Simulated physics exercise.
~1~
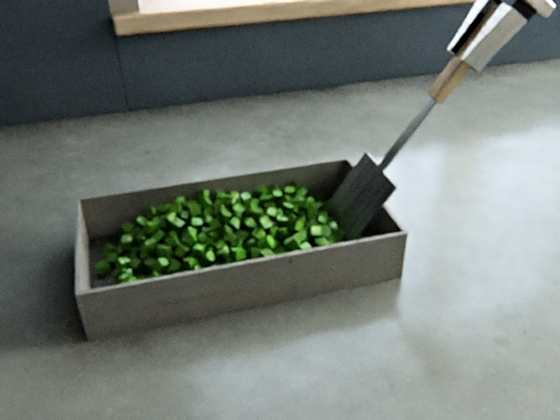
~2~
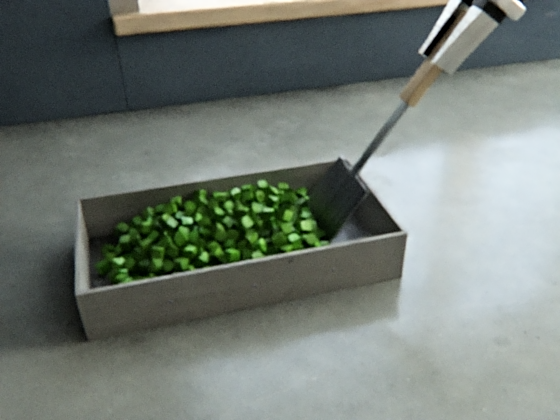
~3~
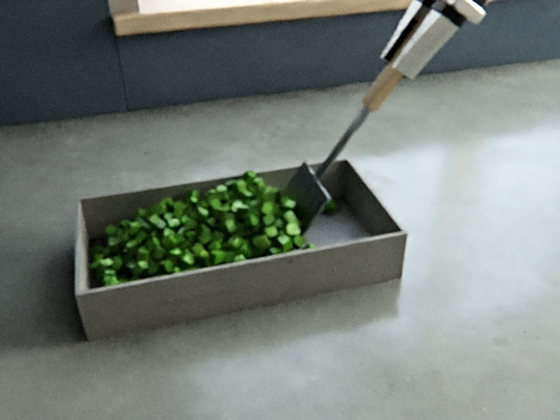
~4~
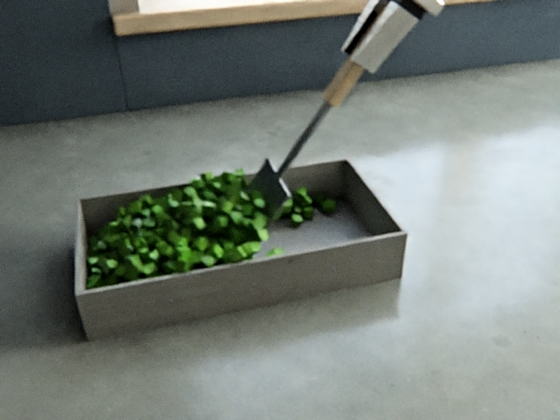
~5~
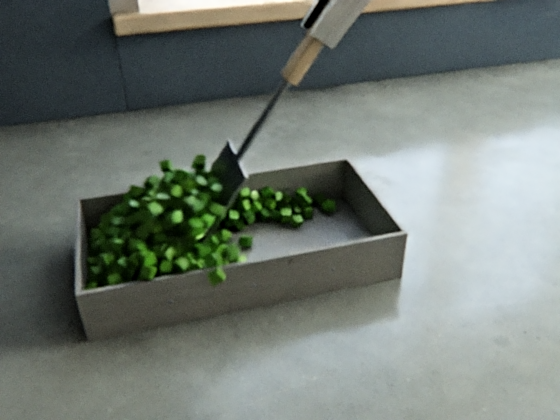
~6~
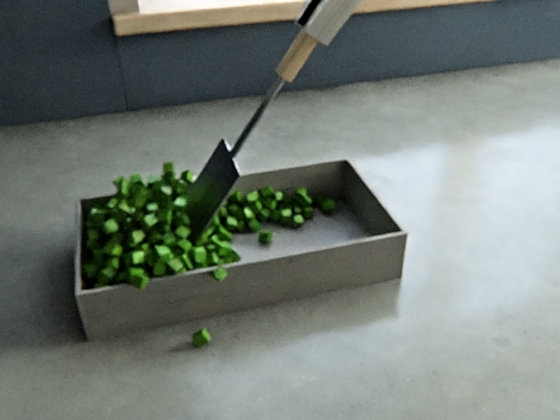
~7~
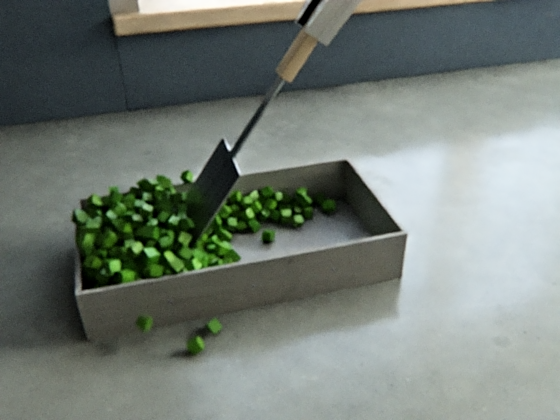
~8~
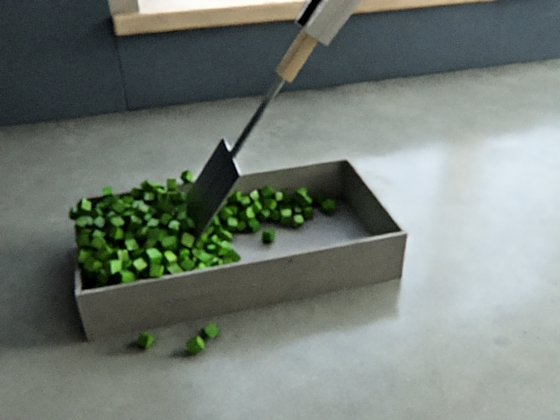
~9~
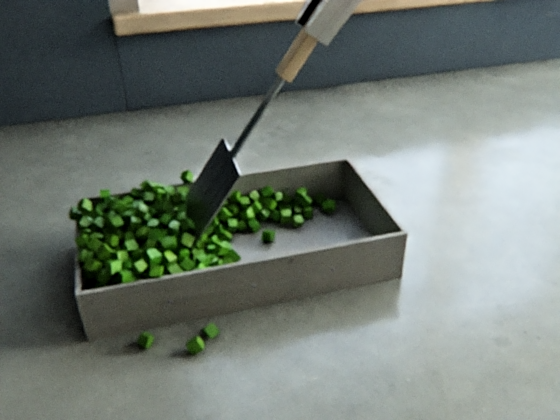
A robotic arm pushes green cubes leftward in a grey trough, spilling three onto the table.
